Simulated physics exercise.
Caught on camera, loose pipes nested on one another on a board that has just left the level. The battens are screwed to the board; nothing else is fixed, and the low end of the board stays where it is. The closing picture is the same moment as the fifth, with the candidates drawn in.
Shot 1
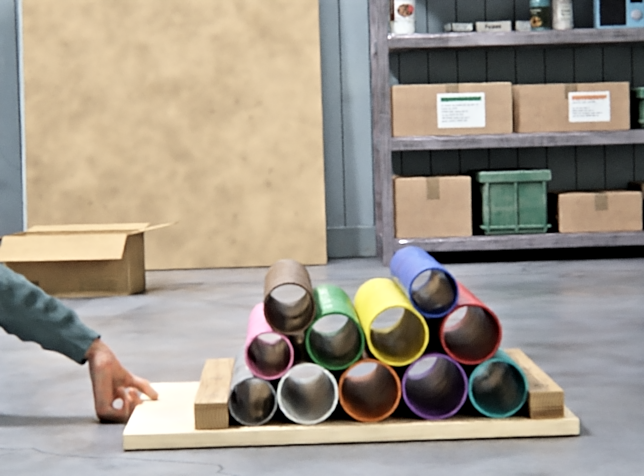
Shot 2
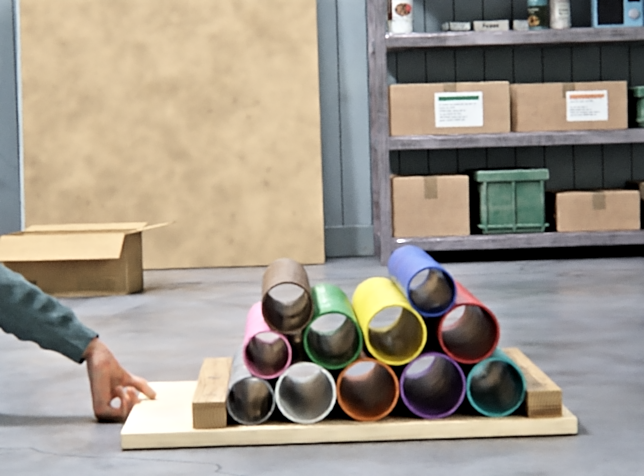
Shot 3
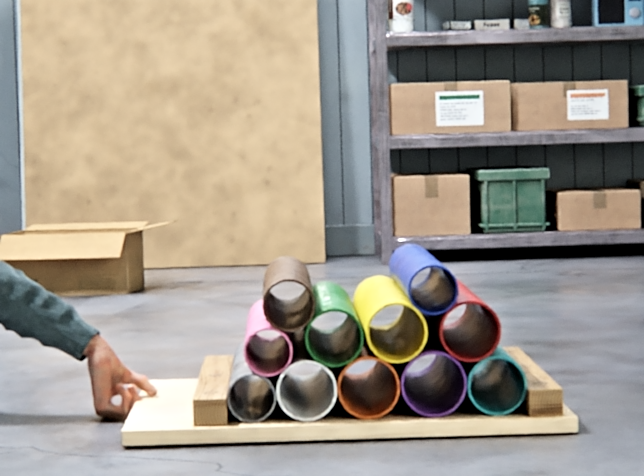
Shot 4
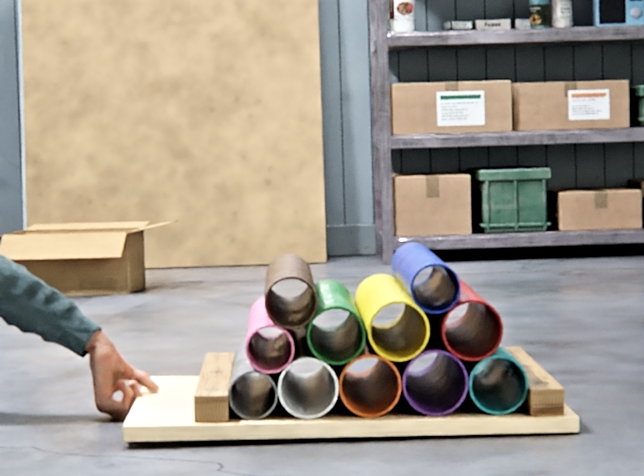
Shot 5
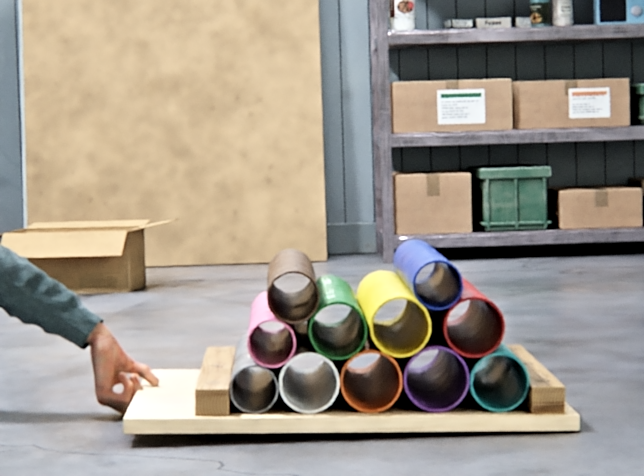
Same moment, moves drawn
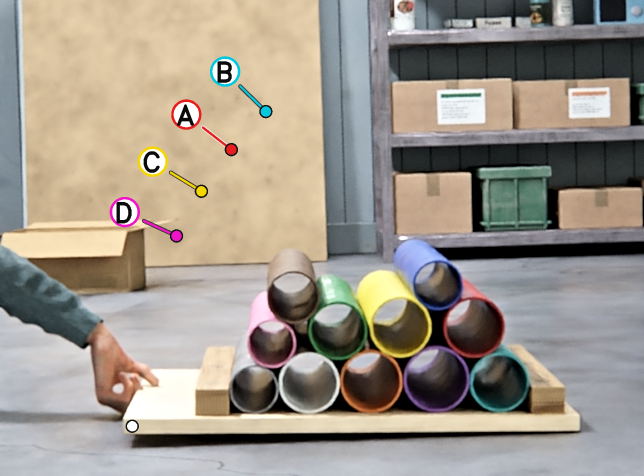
A hand at the left gripped the end of a wooden board stacked with colourful pipes between two wooden blocks, then raised that end slightly, and the pipes stayed nested together in their pile.
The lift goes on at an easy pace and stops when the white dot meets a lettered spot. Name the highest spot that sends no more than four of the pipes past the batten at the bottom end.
No higher than D.
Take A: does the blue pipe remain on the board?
The blue pipe: No.
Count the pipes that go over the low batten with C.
At C the number is five.
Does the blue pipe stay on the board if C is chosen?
The blue pipe: No.
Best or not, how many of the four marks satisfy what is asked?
One of them.
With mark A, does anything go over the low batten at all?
Yes.
On the marked copy, A at (231, 149); B at (266, 112); C at (201, 191); D at (177, 236); the white dot at (132, 426).
With D. Early on, board at 16°.
Further on, board at 27°.
At the end, board at 27°, two over the low batten (red, blue).
As for the rest, A five over the low batten; B six over the low batten; C five over the low batten.
